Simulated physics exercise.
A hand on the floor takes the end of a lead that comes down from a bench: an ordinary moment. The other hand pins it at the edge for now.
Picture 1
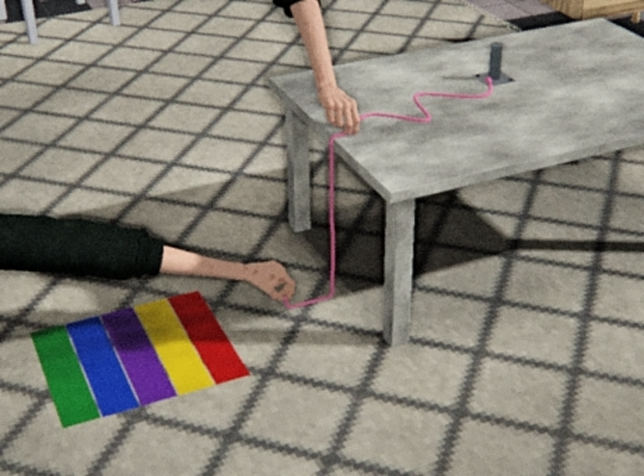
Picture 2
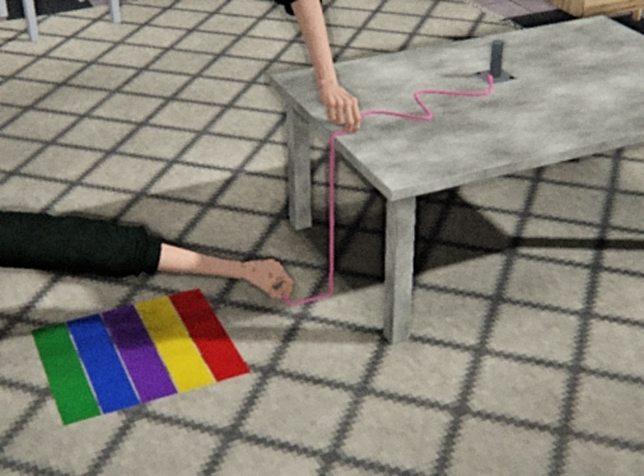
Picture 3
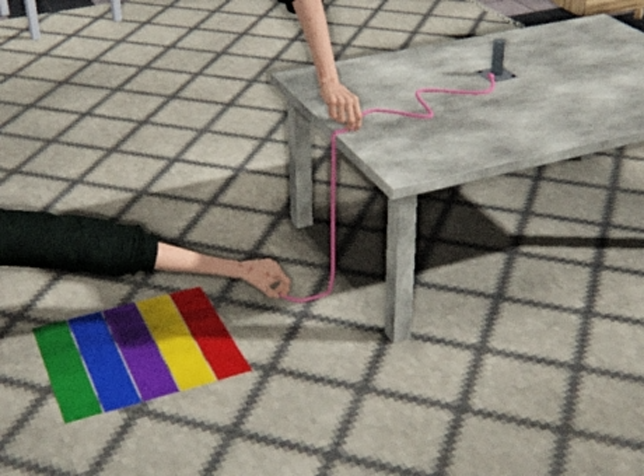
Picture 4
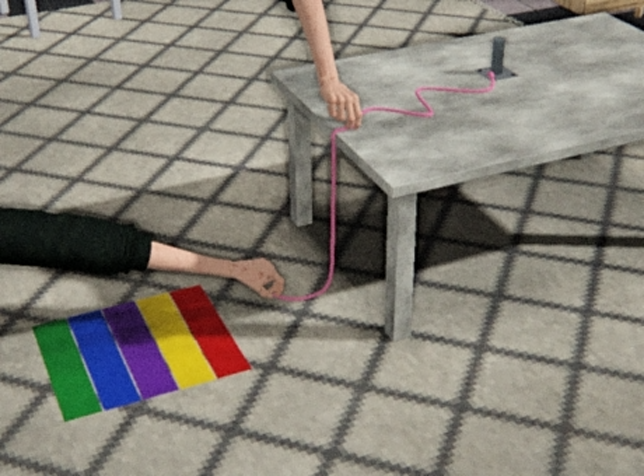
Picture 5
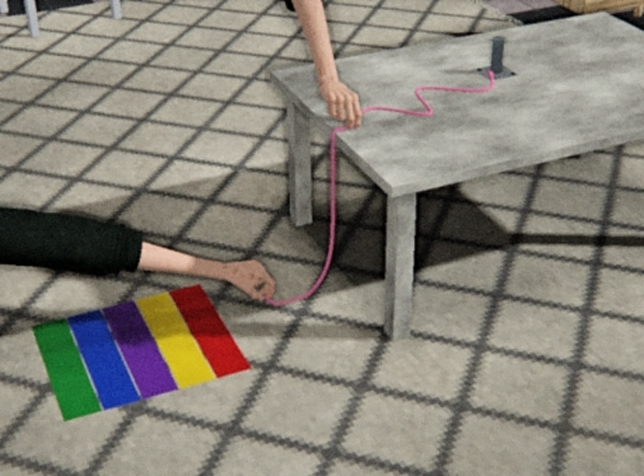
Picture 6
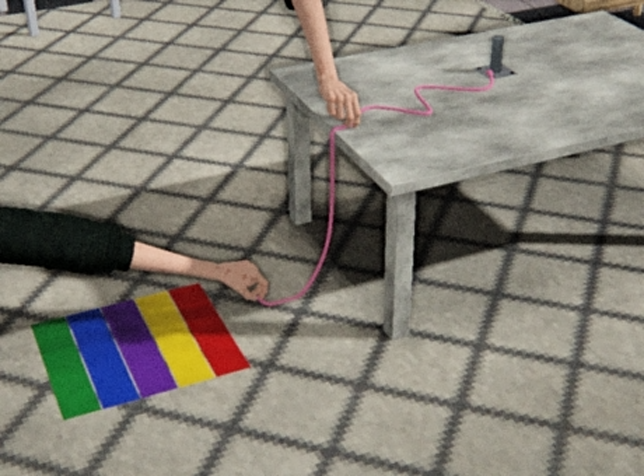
The footage shows one hand holding a pink cord at the edge of a gray table while another hand, near the floor, grips its end and moves it slightly left, beside a panel of colored stripes.
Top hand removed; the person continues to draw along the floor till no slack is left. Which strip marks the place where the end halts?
The green strip does.
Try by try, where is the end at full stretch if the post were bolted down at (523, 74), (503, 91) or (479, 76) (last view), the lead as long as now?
Around (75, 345), (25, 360) and (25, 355).
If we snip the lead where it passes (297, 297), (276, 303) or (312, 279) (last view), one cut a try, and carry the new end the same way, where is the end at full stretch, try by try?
Taking them in turn, it's about (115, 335), then about (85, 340), and finally about (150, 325).
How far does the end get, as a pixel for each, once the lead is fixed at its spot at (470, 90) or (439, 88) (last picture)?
First (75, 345), then (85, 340).
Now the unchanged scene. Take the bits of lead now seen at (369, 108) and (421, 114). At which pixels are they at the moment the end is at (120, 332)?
One lands at (319, 152), the other at (343, 115).
Soon after, end near (120, 332); over purple.
Then, end near (77, 344); over green.
At full stretch, end near (52, 350); over green. The green one.
